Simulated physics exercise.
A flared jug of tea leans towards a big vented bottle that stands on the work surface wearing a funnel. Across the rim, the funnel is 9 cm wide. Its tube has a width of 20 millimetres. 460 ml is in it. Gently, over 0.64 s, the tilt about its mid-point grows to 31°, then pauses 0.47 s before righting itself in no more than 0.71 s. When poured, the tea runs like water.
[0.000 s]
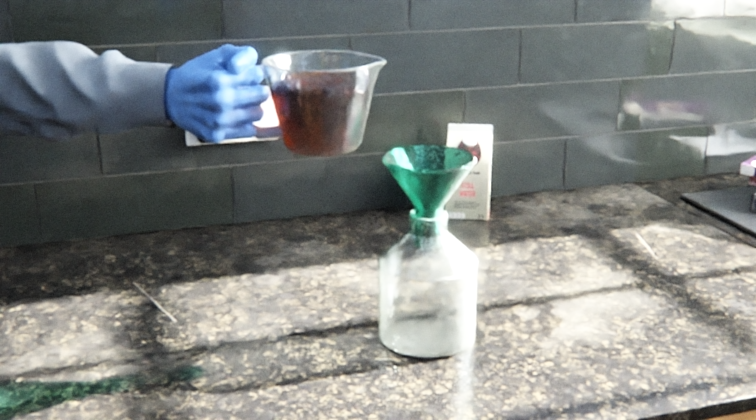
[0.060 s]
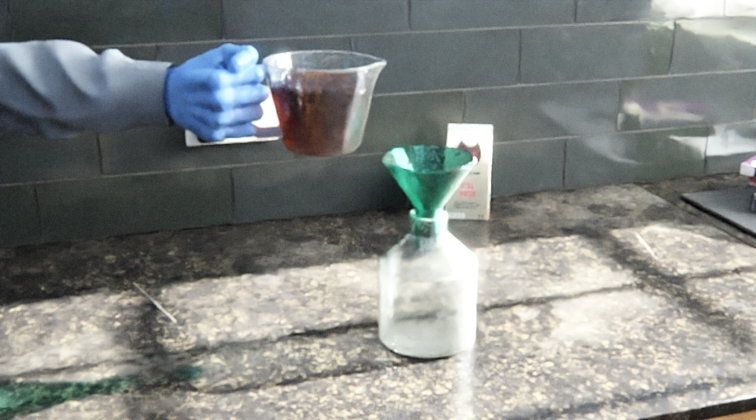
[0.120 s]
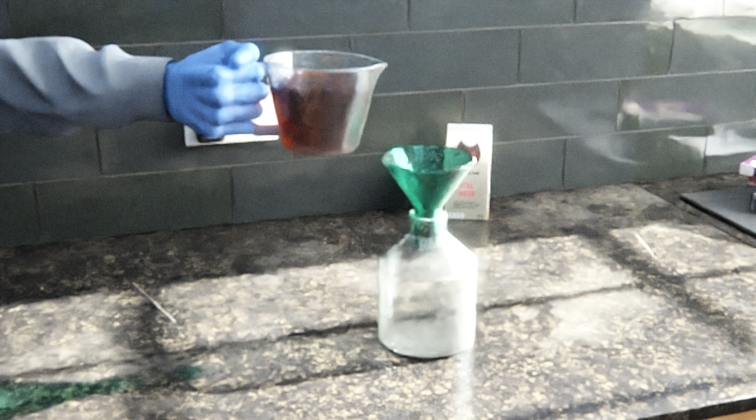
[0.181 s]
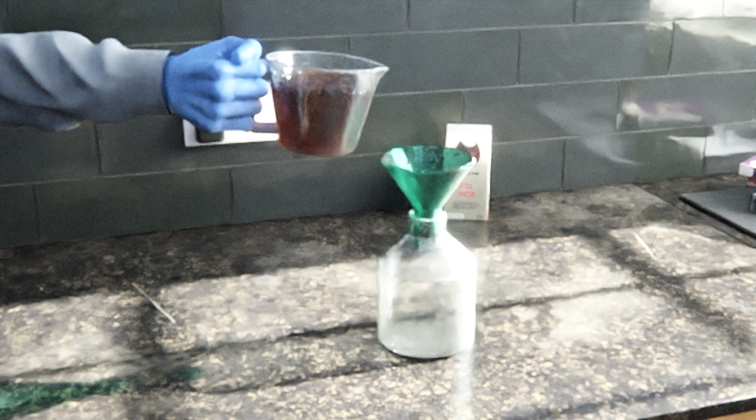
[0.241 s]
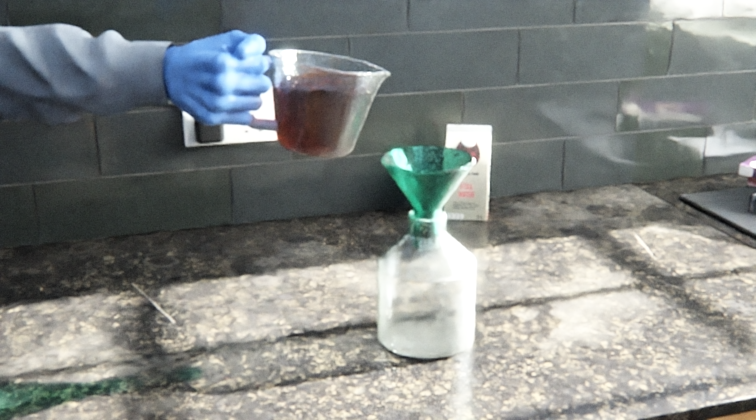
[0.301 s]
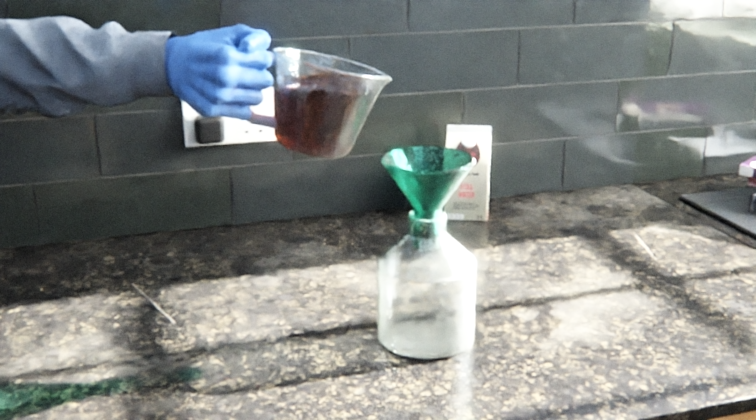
On a speckled stone worktop, a blue-gloved hand slowly tilting a glass jug of reddish-brown liquid rightward above a funnel-topped bottle.
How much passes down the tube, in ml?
I would say 80 ml or thereabouts.
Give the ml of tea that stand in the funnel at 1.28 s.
It comes to roughly 5 ml.
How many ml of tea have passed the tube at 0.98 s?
Looks to be around 40 ml.
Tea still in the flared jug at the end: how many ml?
Liquid remaining: Approx. 380 ml.
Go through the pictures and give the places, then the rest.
In the first picture, it leans 0°; its right rim is at (385, 59); the tea meets the walls at (280, 82) and (356, 77); the funnel's rim runs from (389, 166) to (468, 159).
In the second picture, it leans 1°; its right rim is at (386, 60); the tea meets the walls at (284, 83) and (355, 78).
In the third picture, it leans 3°; its right rim is at (386, 62); the tea meets the walls at (284, 82) and (355, 78).
In the fourth picture, it leans 6°; its right rim is at (388, 66); the tea meets the walls at (282, 83) and (361, 80).
In the fifth picture, it leans 10°; its right rim is at (390, 71); the tea meets the walls at (286, 84) and (362, 80).
In the sixth picture, it leans 14°; its right rim is at (392, 77); the tea meets the walls at (288, 85) and (367, 82).
Then, 0.69 s in, the tilt is 31° and 5 ml has passed the tube, 10 ml is in the funnel, 425 ml in the flared jug and 0 ml has missed.
Then, 0.98 s in, the tilt is 31° and 35 ml has passed the tube, 15 ml is in the funnel, 400 ml in the flared jug and 0 ml has missed.
Then, 1.28 s in, the tilt is 27° and 70 ml has passed the tube, 5 ml is in the funnel, 380 ml in the flared jug and 0 ml has missed.
Then, 1.61 s in, the tilt is 6° and 80 ml has passed the tube, 0 ml is in the funnel, 380 ml in the flared jug and 0 ml has missed.
Finally, 80 ml has passed the tube, 0 ml is in the funnel, 380 ml in the flared jug and 0 ml has missed.
